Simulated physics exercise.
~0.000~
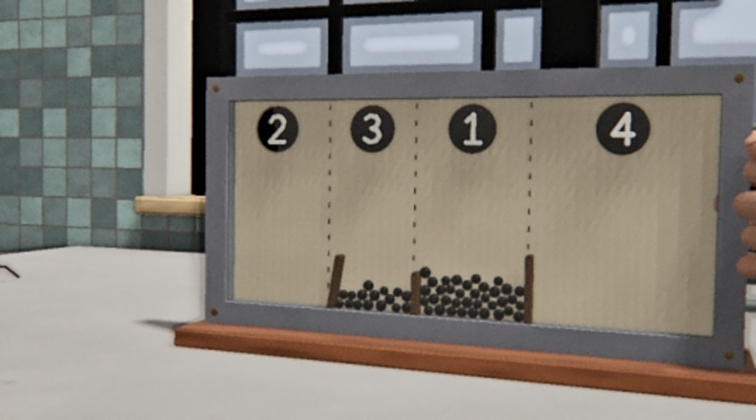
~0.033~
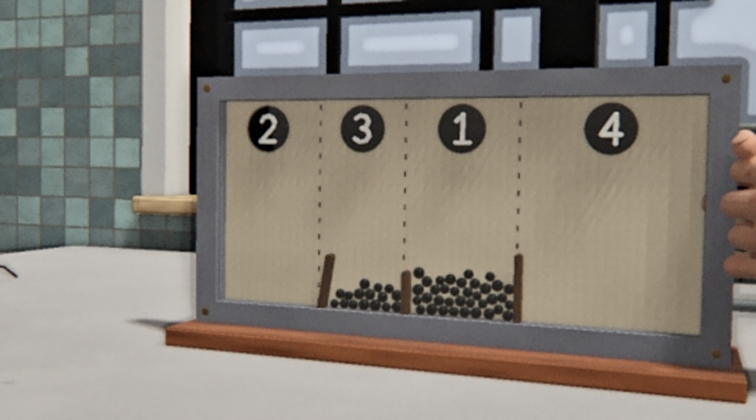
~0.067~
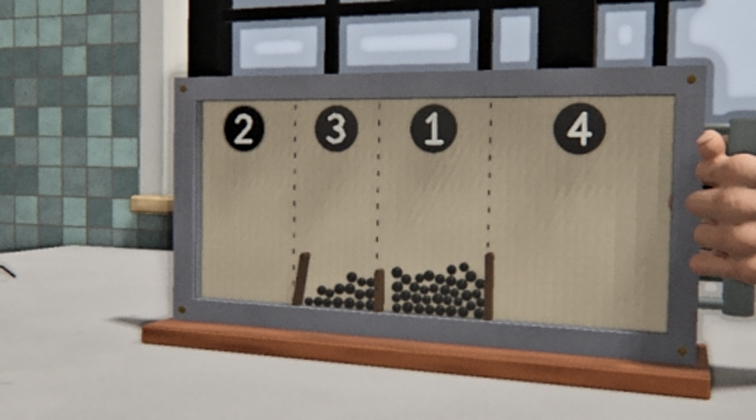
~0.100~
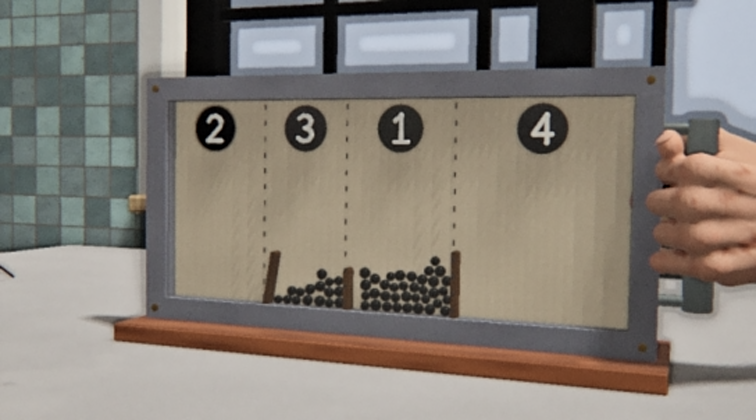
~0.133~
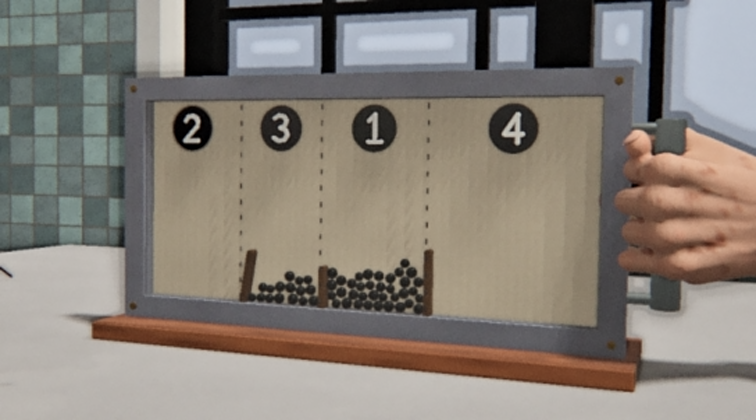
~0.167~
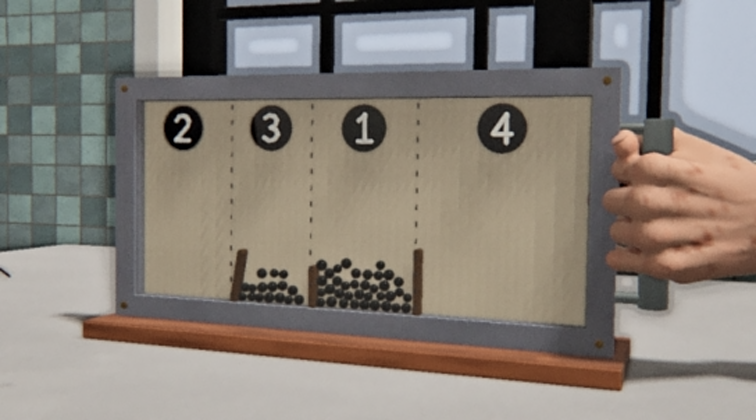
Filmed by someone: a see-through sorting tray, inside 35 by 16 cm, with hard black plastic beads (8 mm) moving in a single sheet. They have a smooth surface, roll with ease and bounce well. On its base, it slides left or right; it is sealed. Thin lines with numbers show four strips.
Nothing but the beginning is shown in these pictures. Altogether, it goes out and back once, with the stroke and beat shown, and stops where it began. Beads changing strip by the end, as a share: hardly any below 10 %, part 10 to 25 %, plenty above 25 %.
Strip changers: Hardly any.
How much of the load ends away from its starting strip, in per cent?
Moved: Close to 5 %.
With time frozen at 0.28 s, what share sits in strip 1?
The share there is near 65 %.
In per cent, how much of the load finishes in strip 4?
I'd put it at about 0 per cent.
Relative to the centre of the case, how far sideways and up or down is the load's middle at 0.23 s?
Left by about 2 cm and below by about 6 cm.
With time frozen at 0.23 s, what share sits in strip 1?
65 per cent.
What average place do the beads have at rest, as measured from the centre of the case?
The middle sits around 1 cm left of it and 6 cm below it.
After 0.23 s, it is 5 cm to the left; the beads' middle is 2 cm left of and 6 cm below the centre; no. 1, 65 %, no. 3, 35 %; 5 % have changed strip.
After 0.28 s, it is 2 cm to the left; the beads' middle is 2 cm left of and 6 cm below the centre; no. 1, 65 %, no. 3, 35 %; 5 % have changed strip.
After 0.33 s, it is at its start; the beads' middle is 1 cm left of and 6 cm below the centre; no. 1, 65 %, no. 3, 35 %; 5 % have changed strip.
All still by 1.0 s, it is at its start; no. 1, 65 %, no. 2, 0 %, no. 3, 35 %, no. 4, 0 %; 5 % have changed strip.
